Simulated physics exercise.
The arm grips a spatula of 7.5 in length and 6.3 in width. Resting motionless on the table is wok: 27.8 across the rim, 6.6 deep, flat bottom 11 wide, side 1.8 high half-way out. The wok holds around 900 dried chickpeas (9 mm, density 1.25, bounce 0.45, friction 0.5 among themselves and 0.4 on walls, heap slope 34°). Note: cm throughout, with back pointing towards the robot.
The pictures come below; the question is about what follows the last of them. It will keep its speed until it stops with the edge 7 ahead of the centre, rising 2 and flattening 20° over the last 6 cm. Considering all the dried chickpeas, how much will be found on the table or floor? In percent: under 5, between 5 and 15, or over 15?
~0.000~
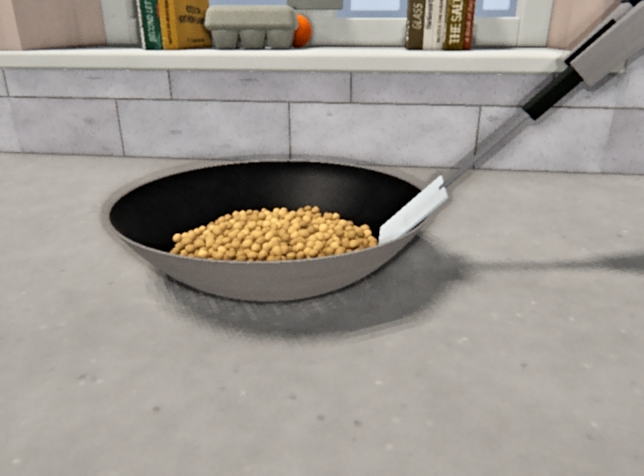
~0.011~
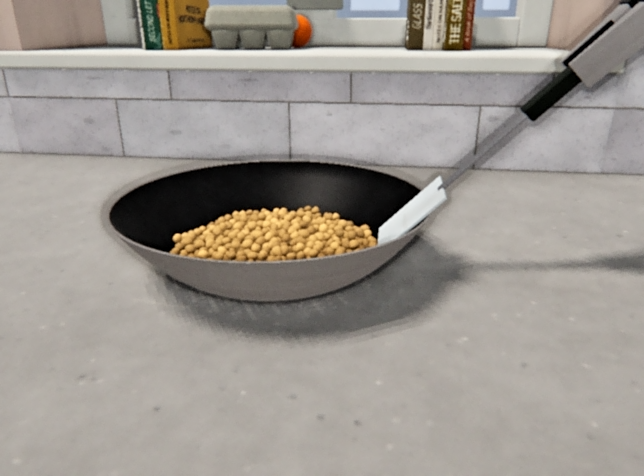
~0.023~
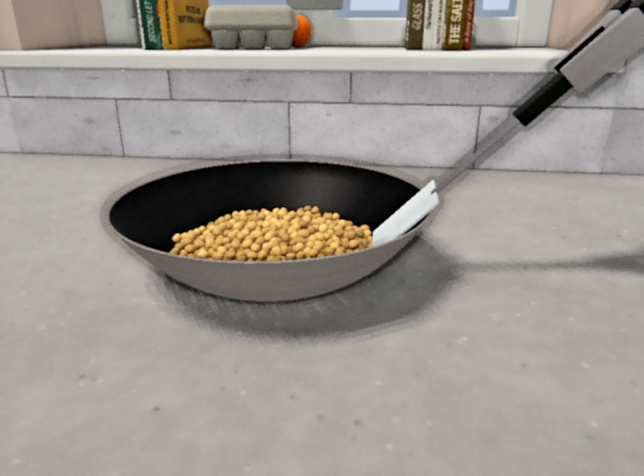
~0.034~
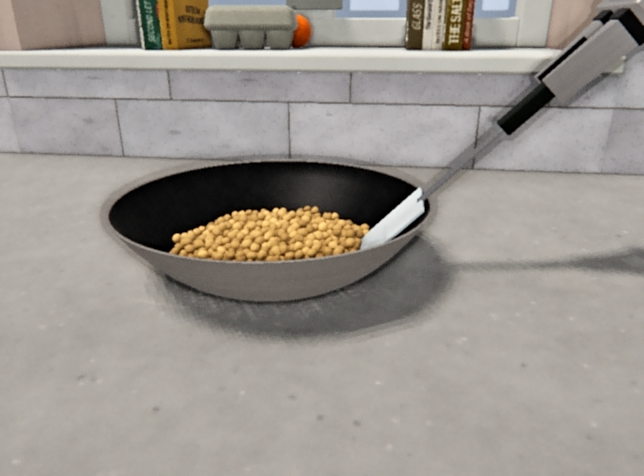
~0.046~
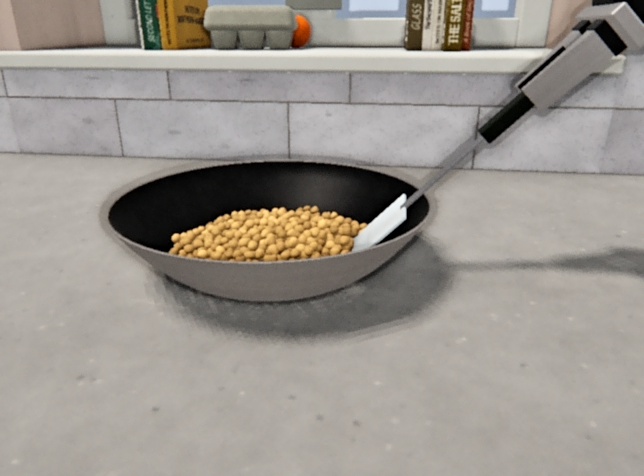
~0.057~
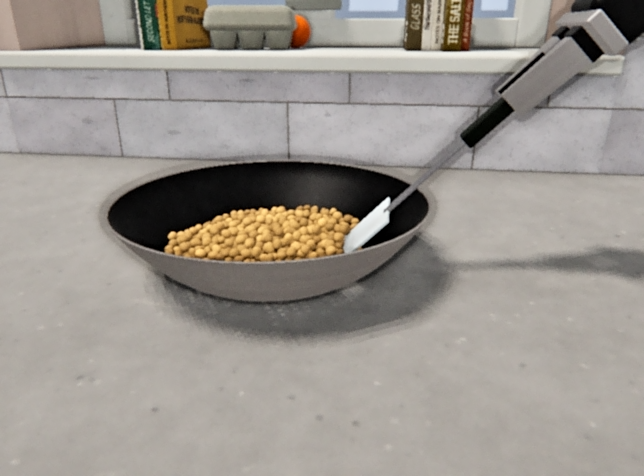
Between 5 and 15 percent.
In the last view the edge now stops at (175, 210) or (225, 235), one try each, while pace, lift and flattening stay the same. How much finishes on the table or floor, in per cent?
Estimates, in order: 25 % and 0 %.
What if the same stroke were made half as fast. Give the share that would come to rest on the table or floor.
Estimate: Near 0 %.
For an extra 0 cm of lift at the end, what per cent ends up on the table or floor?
0 per cent.
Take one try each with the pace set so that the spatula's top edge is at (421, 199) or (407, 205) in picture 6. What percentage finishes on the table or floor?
Estimates: About 0 %, about 0 %.
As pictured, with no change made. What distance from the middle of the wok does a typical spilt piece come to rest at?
I reckon close to 28 centimetres.
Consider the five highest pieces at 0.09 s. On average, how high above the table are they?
Estimated height above table: Approx. 5 cm.
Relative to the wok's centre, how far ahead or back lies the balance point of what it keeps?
I'd say it's roughly 4.0 cm toward the front.
After 0.09 s, sloping 46°, highest piece 6 above the table; 900 in the wok.
After 0.12 s, sloping 40°, highest piece 7 above the table; 900 in the wok.
After 0.34 s, sloping 26°, highest piece 8 above the table; 834 in the wok, 35 on the table or floor, 31 on the blade or in flight.
After 1.39 s, sloping 26°, highest piece 6 above the table; 833 in the wok, 67 on the table or floor.
At rest, 833 in the wok, 67 on the table or floor. That is 7 % on the table or floor.
